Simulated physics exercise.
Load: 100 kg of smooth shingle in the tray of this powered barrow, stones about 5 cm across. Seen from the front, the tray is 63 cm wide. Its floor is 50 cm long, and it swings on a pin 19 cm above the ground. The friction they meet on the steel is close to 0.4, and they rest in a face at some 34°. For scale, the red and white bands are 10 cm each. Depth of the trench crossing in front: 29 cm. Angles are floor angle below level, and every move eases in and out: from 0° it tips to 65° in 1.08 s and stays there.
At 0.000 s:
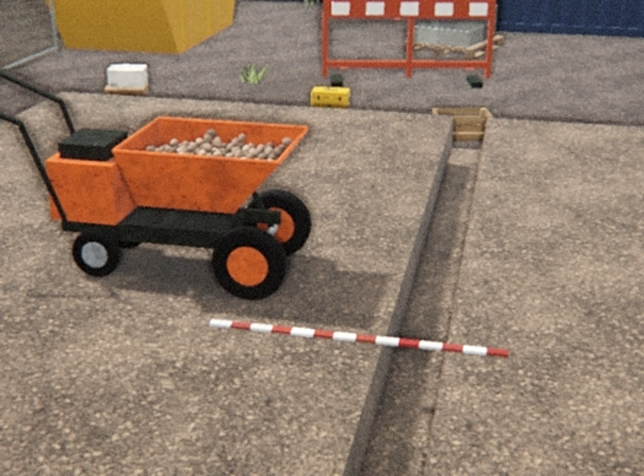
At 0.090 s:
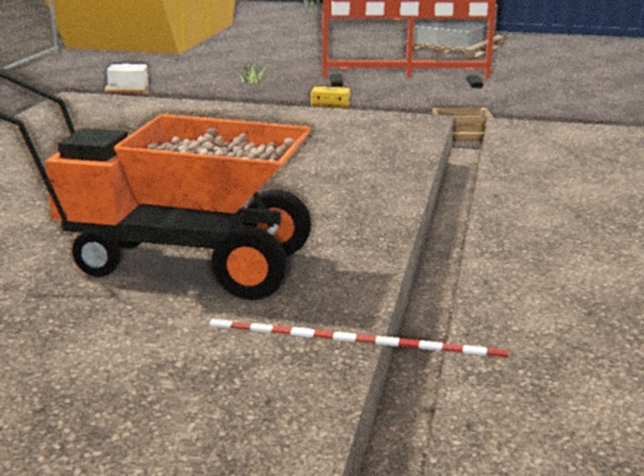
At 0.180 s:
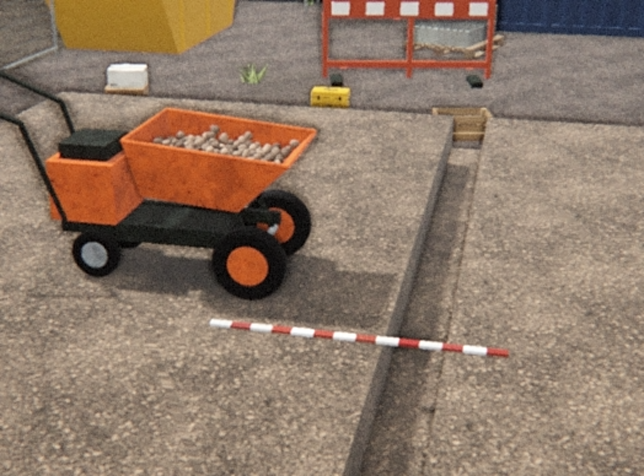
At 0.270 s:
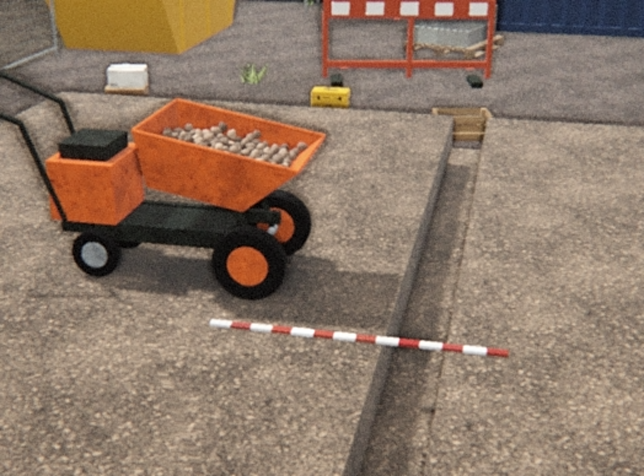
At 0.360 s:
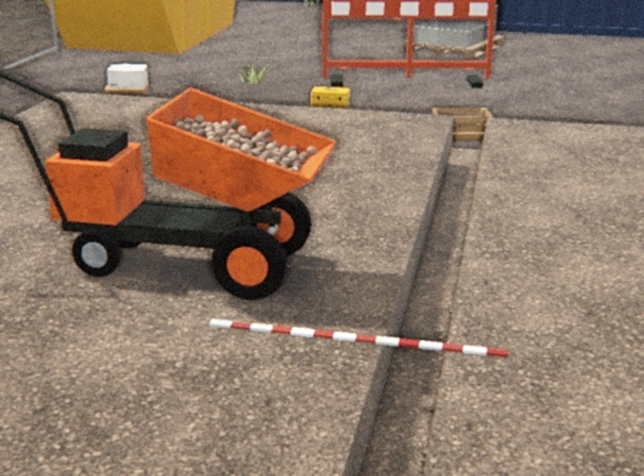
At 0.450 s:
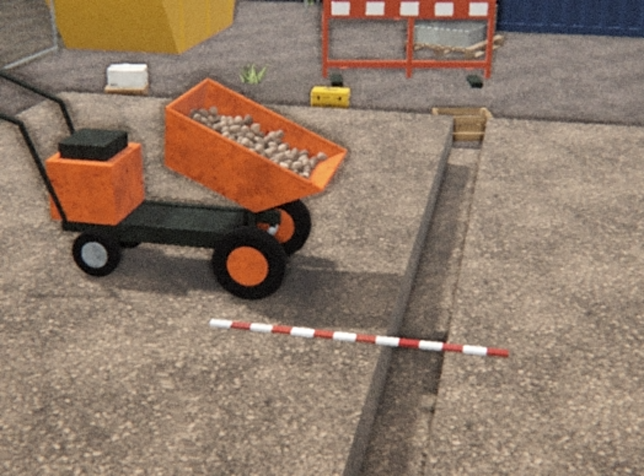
In this clip, an orange tray loaded with stones on a small wheeled dumper starts out level, then its rear rises and it tilts steadily down toward the right, beside a narrow trench crossed by a red-and-white striped pole.
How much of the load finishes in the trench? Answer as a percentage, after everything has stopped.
Some 94 per cent of it.
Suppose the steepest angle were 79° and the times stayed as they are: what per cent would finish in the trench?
In that case around 85 percent.
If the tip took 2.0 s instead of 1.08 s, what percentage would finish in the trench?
Roughly 95% would finish there.
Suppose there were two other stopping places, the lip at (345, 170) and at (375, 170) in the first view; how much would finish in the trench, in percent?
Result: Close to 30 then close to 5 per cent.
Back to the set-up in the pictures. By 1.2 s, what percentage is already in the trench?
I'd say near 20 per cent at that time.
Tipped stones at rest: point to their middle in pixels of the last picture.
(425, 325).
After 0.8 s the floor is at 55°; 100 % in the tray; the foremost stones are at (352, 210).
After 1.2 s the floor is at 65°; 67 % in the tray, 10 % short of the trench, 22 % in the trench; the foremost stones are at (442, 305).
After 1.5 s the floor is at 65°; 24 % in the tray, 11 % short of the trench, 63 % in the trench, 2 % past the trench; the foremost stones are at (497, 302).
After 3.5 s the floor is at 65°; 0 % in the tray, 4 % short of the trench, 94 % in the trench, 2 % past the trench; the foremost stones are at (532, 306).
